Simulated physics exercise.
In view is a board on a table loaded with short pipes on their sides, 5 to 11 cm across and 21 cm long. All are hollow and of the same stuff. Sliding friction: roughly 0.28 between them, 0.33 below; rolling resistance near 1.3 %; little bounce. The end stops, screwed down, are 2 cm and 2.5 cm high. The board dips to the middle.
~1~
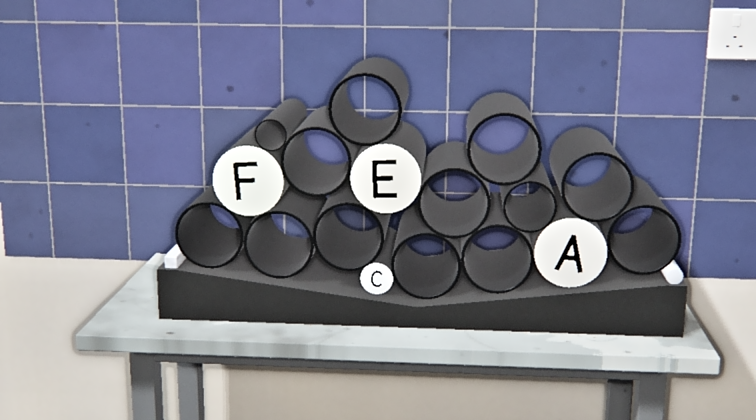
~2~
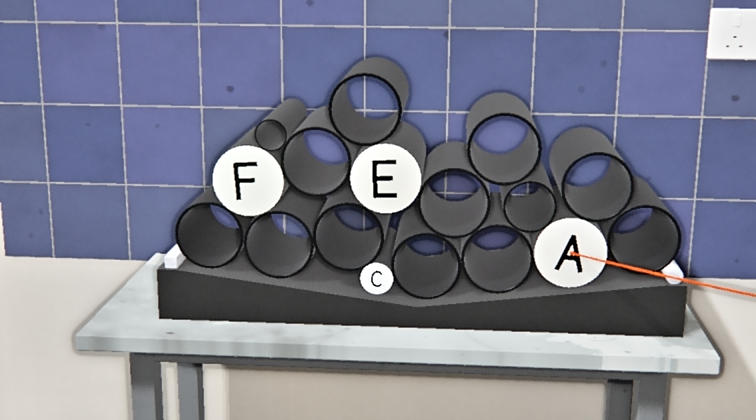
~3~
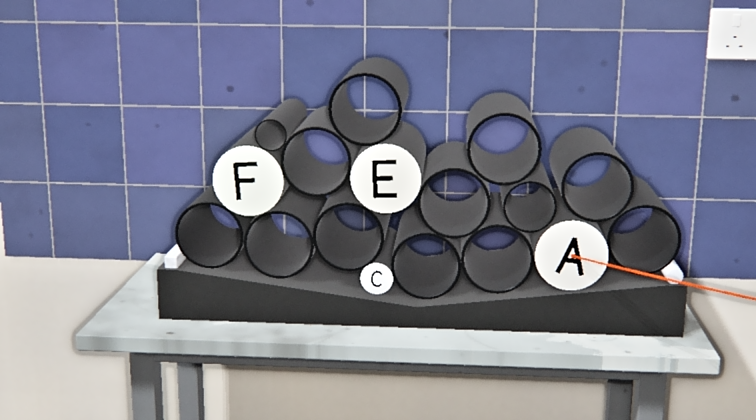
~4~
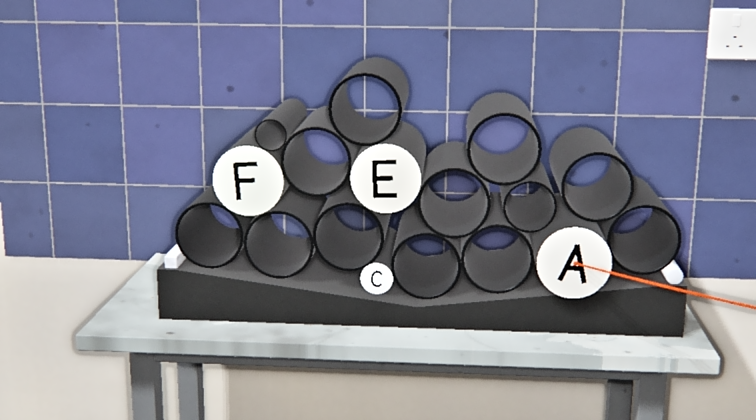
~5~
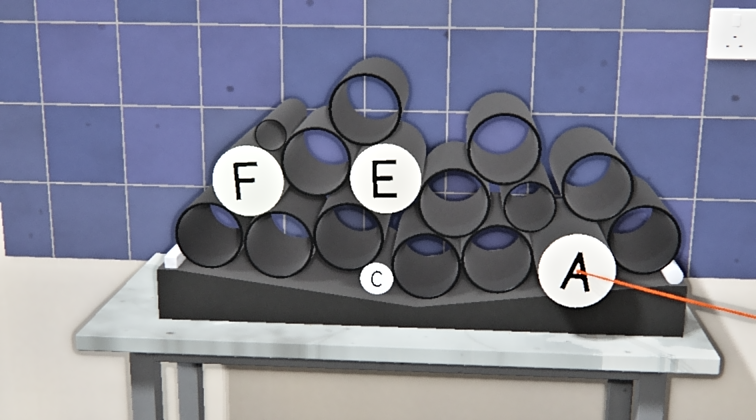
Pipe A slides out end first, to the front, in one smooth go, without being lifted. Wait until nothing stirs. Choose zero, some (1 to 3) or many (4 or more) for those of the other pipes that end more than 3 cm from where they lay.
Many.
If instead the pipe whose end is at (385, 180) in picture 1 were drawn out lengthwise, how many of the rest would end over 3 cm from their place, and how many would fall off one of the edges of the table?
Then 1 and 0.
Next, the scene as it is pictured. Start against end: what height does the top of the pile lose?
About 5 cm.
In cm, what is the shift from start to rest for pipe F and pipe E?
Pipe F: 1, pipe E: 6.
Then, 0.42 s after the last picture, 0 now displaced over 3 cm; the one last seen at (530, 207) in place.
Then, 0.60 s after the last picture, 1 now displaced over 3 cm; the one last seen at (530, 207) 0.9 cm right.
Then, 0.87 s after the last picture, 12 now displaced over 3 cm; the one last seen at (530, 207) 4.3 cm right.
Then, 1.29 s after the last picture, 12 now displaced over 3 cm; the one last seen at (530, 207) 7 cm right and 2.8 cm down.
At rest 1.6 s after the last picture, 12 moved over 3 cm; not one off the edges of the table; the one last seen at (530, 207) 7 cm right and 3 cm down; top of the pile 34 cm high, from 39 cm.
